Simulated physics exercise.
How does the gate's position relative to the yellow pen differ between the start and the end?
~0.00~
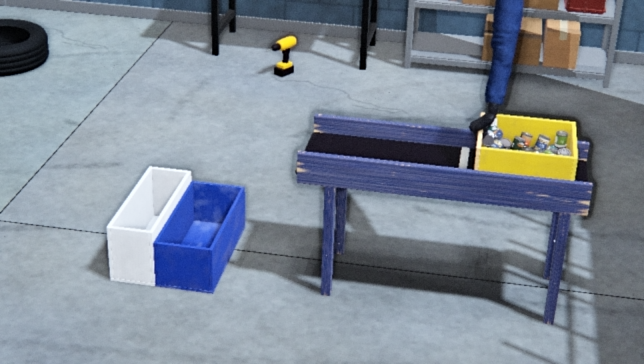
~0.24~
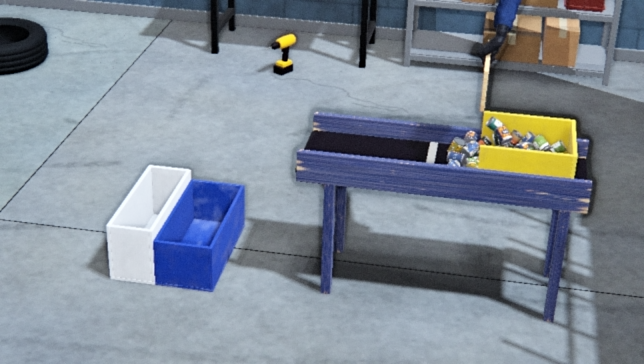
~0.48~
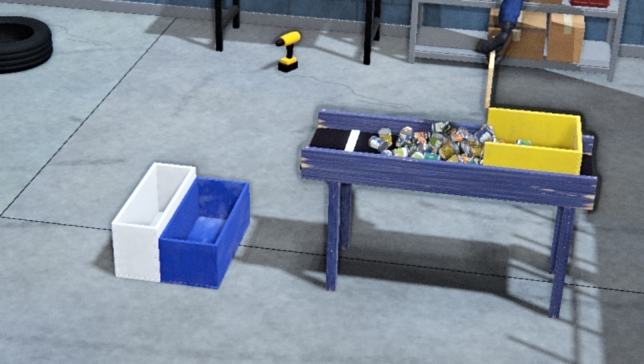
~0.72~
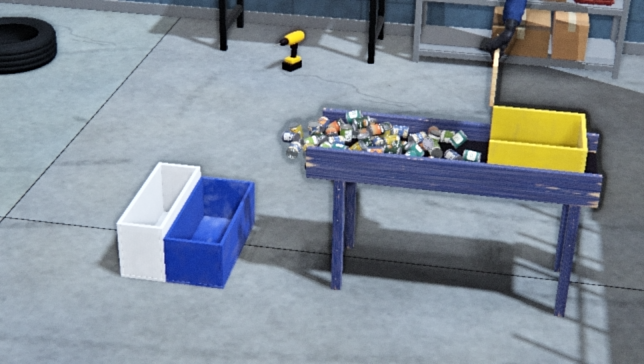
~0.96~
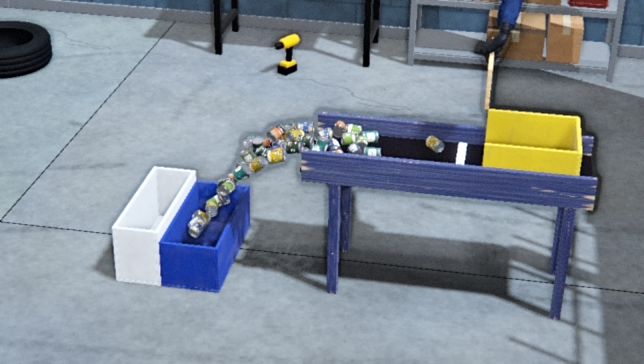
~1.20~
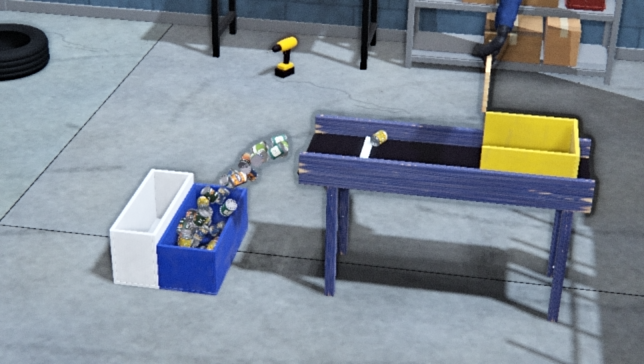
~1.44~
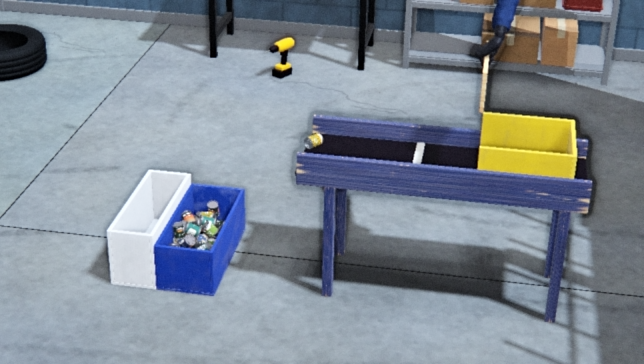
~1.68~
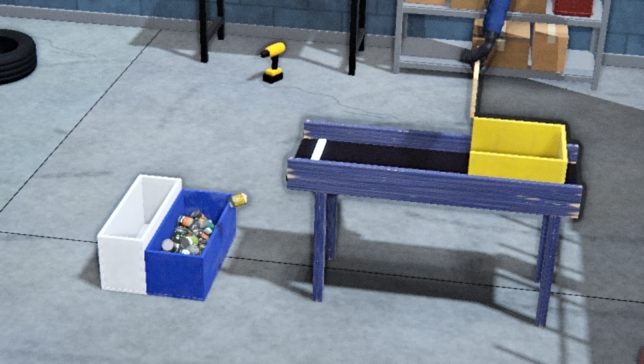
At the start the gate is down at the left side of the yellow pen, holding the tins in. At the end it is raised well above that spot, held up by the gloved hand.
